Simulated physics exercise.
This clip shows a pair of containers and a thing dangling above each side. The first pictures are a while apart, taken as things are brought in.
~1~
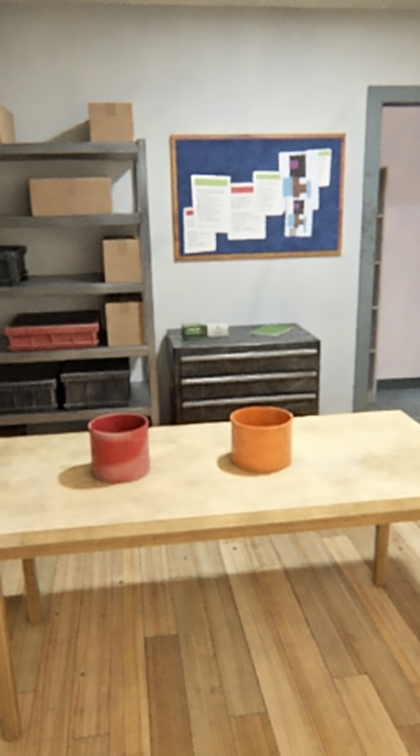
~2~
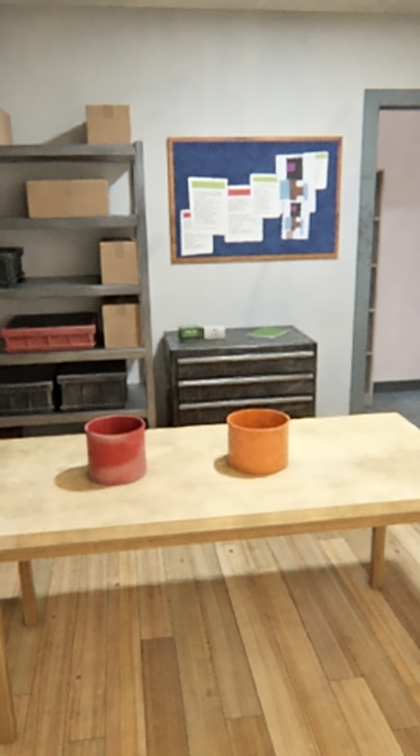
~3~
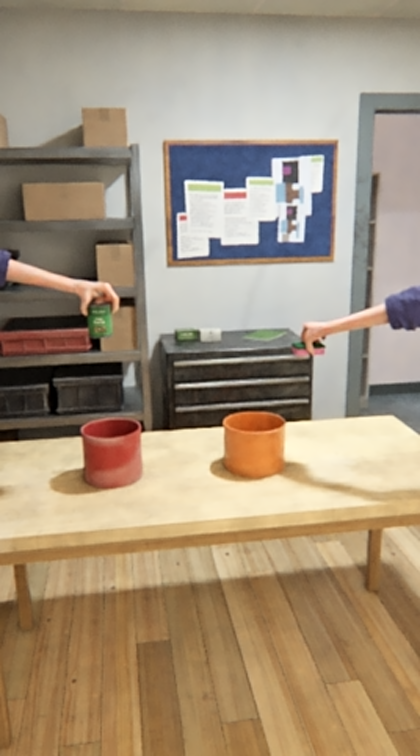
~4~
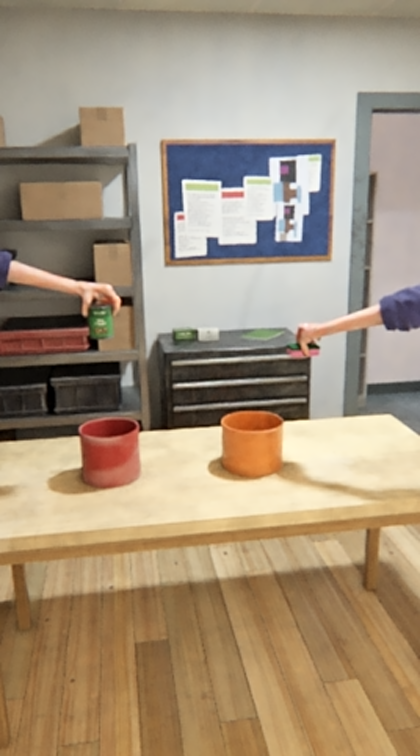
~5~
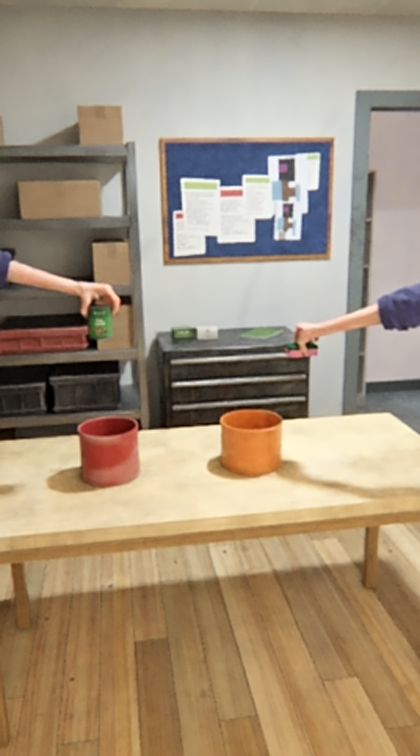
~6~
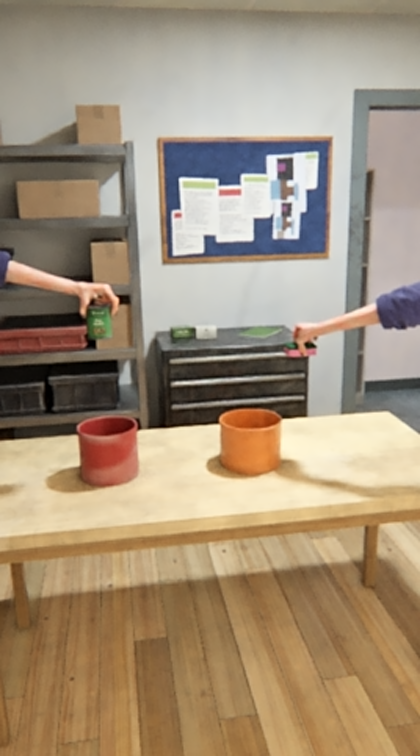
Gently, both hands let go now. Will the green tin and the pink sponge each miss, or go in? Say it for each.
In the end the green tin goes in, the pink sponge misses.
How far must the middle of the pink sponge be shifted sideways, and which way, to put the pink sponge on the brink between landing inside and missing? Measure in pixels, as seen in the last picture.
The flip comes at close to 20 pixels toward the left.
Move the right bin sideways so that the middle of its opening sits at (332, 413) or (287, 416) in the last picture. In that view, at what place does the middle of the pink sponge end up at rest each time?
Roughly (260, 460) and (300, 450).
Then, 0.18 s past the last view, green tin travelled about its own width near (101, 353); pink sponge travelled about its own width near (300, 378).
Then, 0.30 s past the last view, green tin in the air near (106, 425); pink sponge in the air near (298, 445).
Finally, the green tin drops into the container, near (109, 458); the pink sponge ends up outside, near (298, 453).
